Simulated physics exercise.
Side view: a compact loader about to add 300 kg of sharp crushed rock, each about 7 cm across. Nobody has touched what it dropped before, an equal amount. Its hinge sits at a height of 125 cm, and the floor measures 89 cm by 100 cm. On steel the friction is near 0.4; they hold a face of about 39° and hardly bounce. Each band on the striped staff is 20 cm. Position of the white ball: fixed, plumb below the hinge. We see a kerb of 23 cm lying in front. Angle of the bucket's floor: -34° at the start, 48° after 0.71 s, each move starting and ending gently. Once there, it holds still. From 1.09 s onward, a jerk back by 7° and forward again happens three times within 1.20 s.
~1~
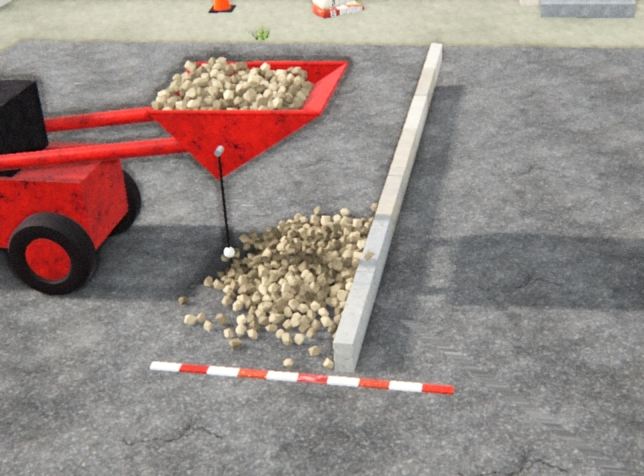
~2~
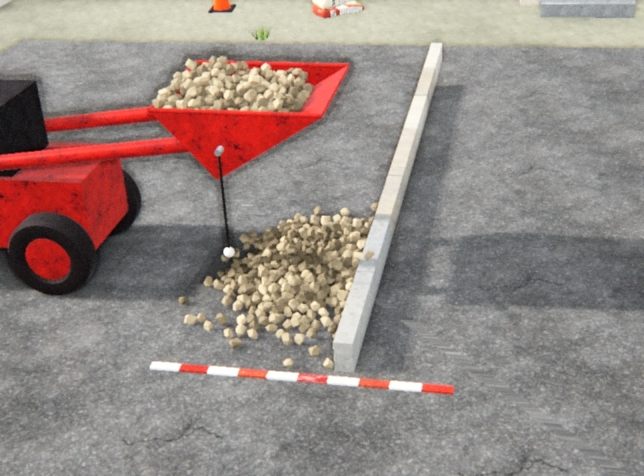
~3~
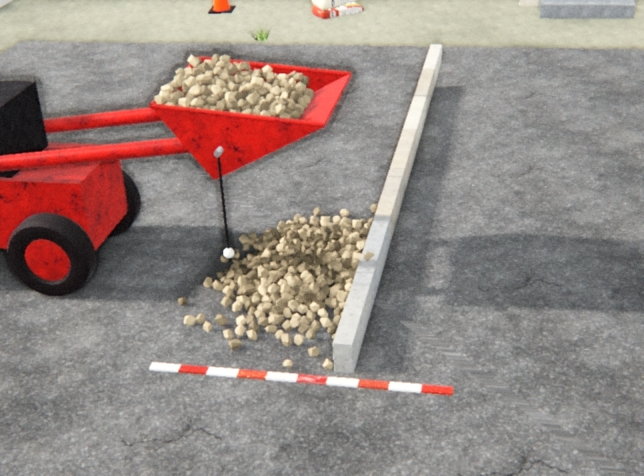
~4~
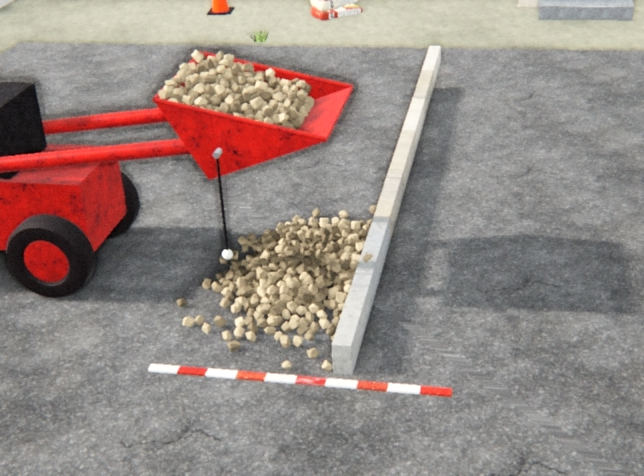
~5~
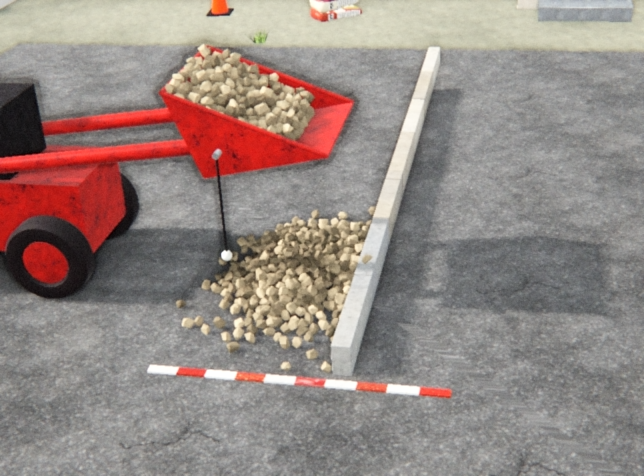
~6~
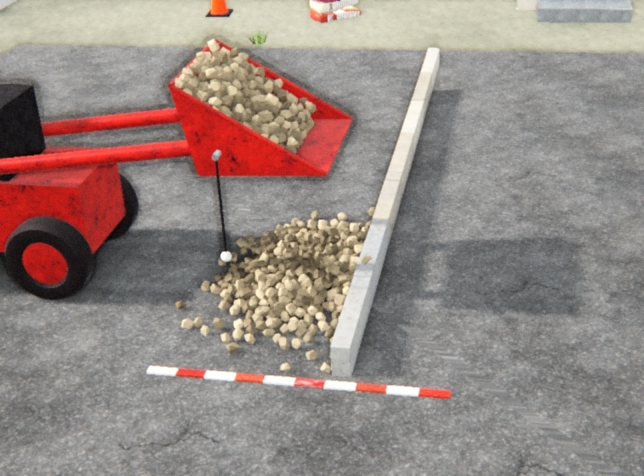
On a grey paved yard, a red loader holds a bucket of pale stones above a loose pile beside a low kerb, and the bucket gradually tilts forward, its front edge lowering while the stones stay heaped inside.
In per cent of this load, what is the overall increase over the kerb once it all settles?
21 out of 100, about.
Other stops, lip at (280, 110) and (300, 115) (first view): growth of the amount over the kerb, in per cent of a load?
Some 0 percent first and 10 percent second.
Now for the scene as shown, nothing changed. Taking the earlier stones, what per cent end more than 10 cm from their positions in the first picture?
Roughly 0 % of them.
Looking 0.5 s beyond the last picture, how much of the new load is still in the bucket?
Reading: Near 70 % of the load.
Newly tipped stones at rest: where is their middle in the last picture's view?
They end up centred around (343, 259).
Then, 0.2 s after the last picture the floor is at 35°; in per cent of one load, 99 in the bucket, 101 on this side of the kerb; the foremost stones are at (355, 278).
Then, 0.5 s after the last picture the floor is at 48°; in per cent of one load, 72 in the bucket, 128 on this side of the kerb; the foremost stones are at (354, 280).
Then, 2.4 s after the last picture the floor is at 48°; in per cent of one load, 0 in the bucket, 179 on this side of the kerb, 21 over the kerb; the foremost stones are at (504, 283).
Then, 5.0 s after the last picture the floor is at 48°; in per cent of one load, 0 in the bucket, 179 on this side of the kerb, 21 over the kerb; the foremost stones are at (504, 283). Net gain over the kerb, 21.
